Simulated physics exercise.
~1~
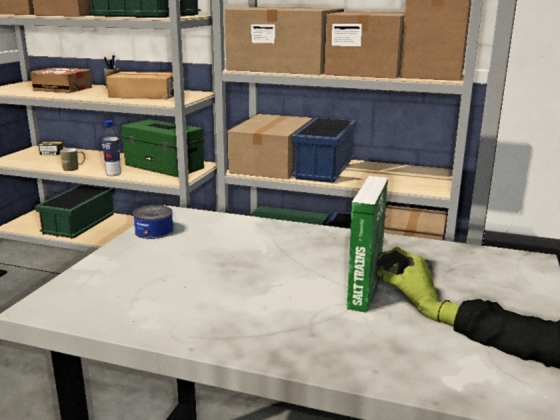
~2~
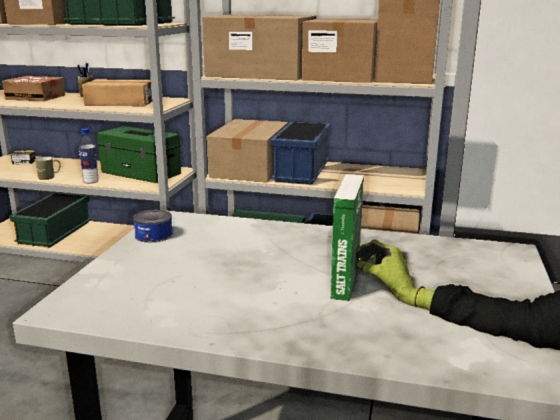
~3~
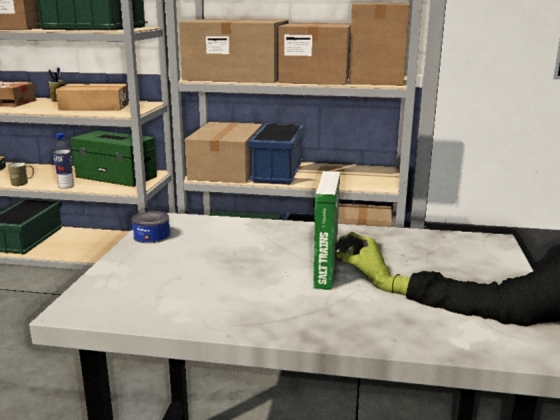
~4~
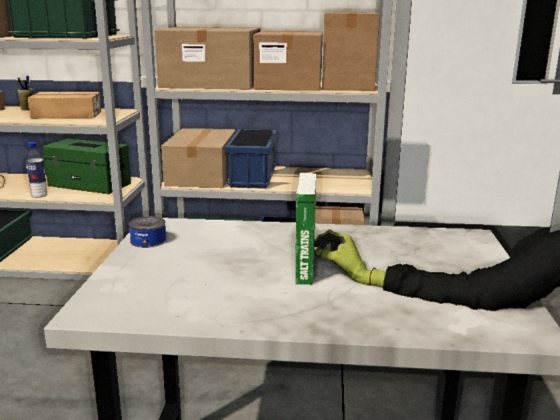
A green book titled "Salt Trains" stands upright on a pale, marbled table, with a yellow-green hand in a dark sleeve reaching in from the right and touching its side. A small blue tub sits farther back on the left, and shelves of boxes and bins line the wall behind. The hand pushes the book slowly leftward as the view drifts sideways. The book slides a short way across the tabletop without tipping, while the tub stays in its place. At the end, the book still stands upright, with the hand beside it.
